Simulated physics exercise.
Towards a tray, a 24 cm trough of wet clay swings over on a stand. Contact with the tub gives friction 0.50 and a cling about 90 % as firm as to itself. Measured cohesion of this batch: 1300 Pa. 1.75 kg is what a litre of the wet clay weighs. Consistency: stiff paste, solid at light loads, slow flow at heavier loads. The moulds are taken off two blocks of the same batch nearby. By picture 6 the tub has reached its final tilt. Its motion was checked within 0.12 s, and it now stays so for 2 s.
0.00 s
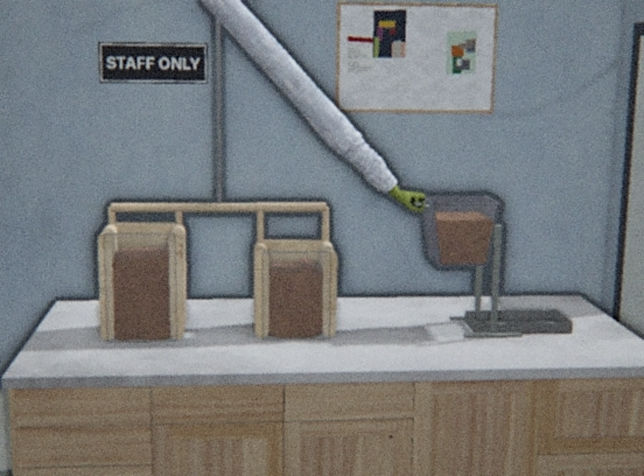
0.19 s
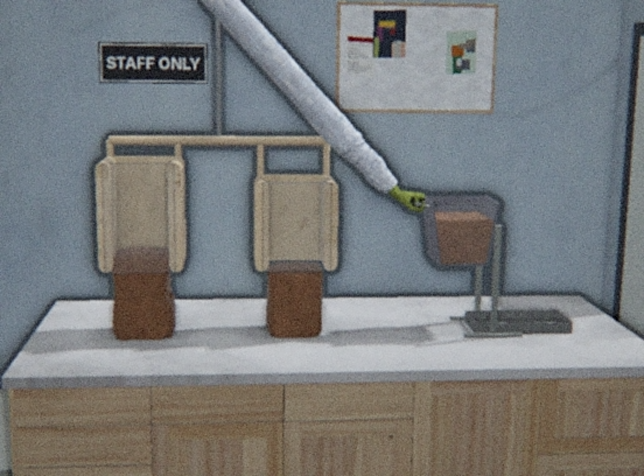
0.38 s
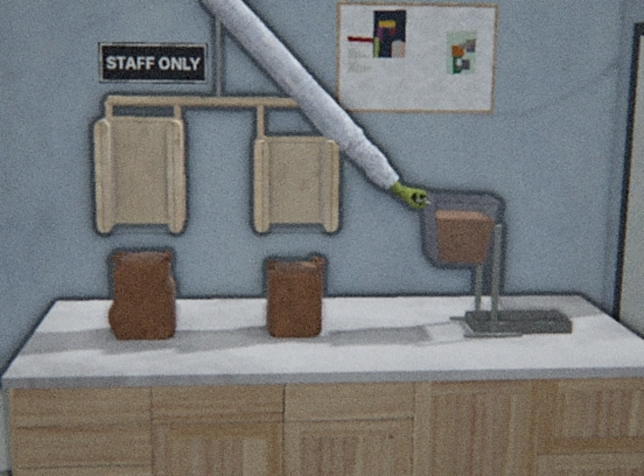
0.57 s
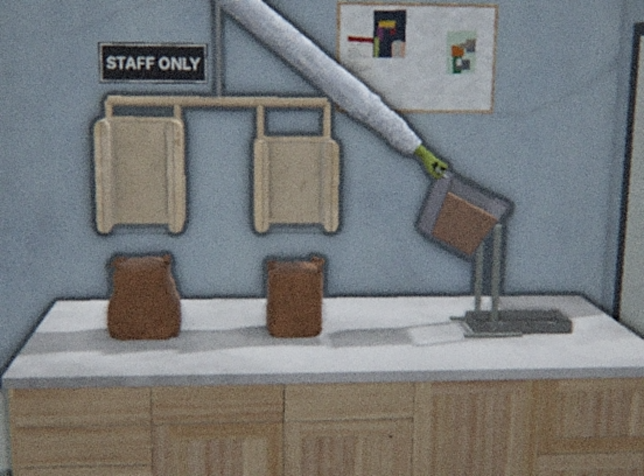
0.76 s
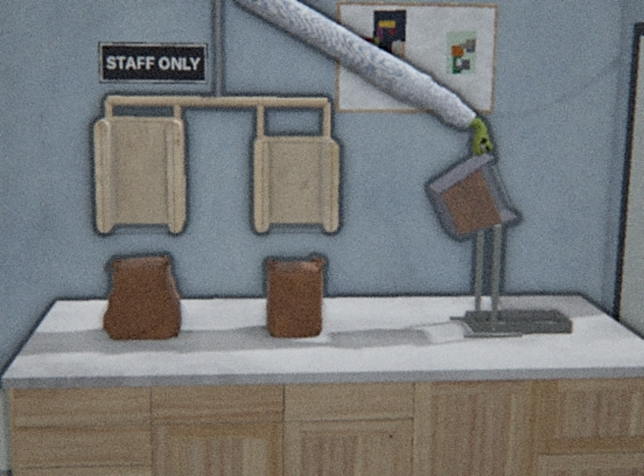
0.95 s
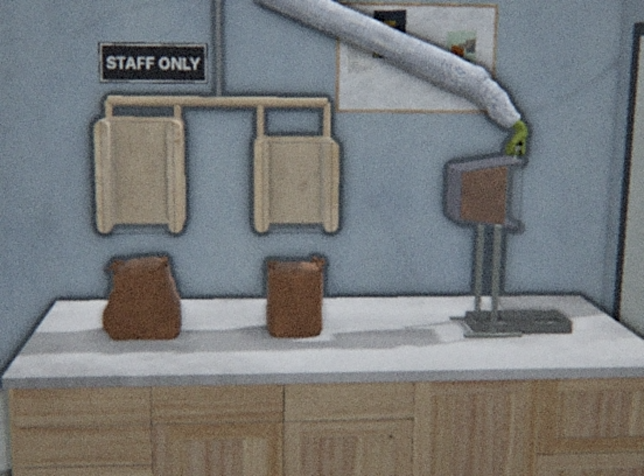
In a staff-only room, a frame lifts two moulds off brown blocks on a counter, the left block slumping slightly; then a white-sleeved arm with a green hand tilts a clear tub of brown clay onto its side on a stand.
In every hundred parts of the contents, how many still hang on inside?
About 100 in every hundred.
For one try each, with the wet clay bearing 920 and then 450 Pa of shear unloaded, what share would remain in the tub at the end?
Try one gives 100 per cent, try two gives 55 per cent.
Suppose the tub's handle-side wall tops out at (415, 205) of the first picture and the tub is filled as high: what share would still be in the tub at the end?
About 45 % stays in the tub.
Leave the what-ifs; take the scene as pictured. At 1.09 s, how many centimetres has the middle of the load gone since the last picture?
The change is near 0 cm.
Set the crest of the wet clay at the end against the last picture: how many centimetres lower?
The top ends up some 0 cm below its level in the last picture.
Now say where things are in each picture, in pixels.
In the first picture, handle-side rim at (434, 204), tilt 0 degrees; highest point of the wet clay at (481, 220); test blocks 35 cm, 28 cm high (left to right).
In the second picture, handle-side rim at (434, 204), tilt 0 degrees; highest point of the wet clay at (481, 220); test blocks 35 cm, 28 cm high (left to right).
In the third picture, handle-side rim at (435, 201), tilt 3 degrees; highest point of the wet clay at (441, 218); test blocks 32 cm, 28 cm high (left to right).
In the fourth picture, handle-side rim at (454, 176), tilt 28 degrees; highest point of the wet clay at (451, 194); test blocks 30 cm, 28 cm high (left to right).
In the fifth picture, handle-side rim at (494, 159), tilt 65 degrees; highest point of the wet clay at (478, 171); test blocks 30 cm, 28 cm high (left to right).
In the sixth picture, handle-side rim at (523, 164), tilt 90 degrees; highest point of the wet clay at (505, 168); test blocks 29 cm, 28 cm high (left to right).
By 1.09 s, the tub is at 90 degrees and holds 100 %.
By 1.26 s, the tub is at 90 degrees and holds 100 %.
By 1.43 s, the tub is at 90 degrees and holds 100 %.
By 1.60 s, the tub is at 90 degrees and holds 100 %.
By 2.95 s, at the end, the tub is at 90 degrees and holds 100 %.
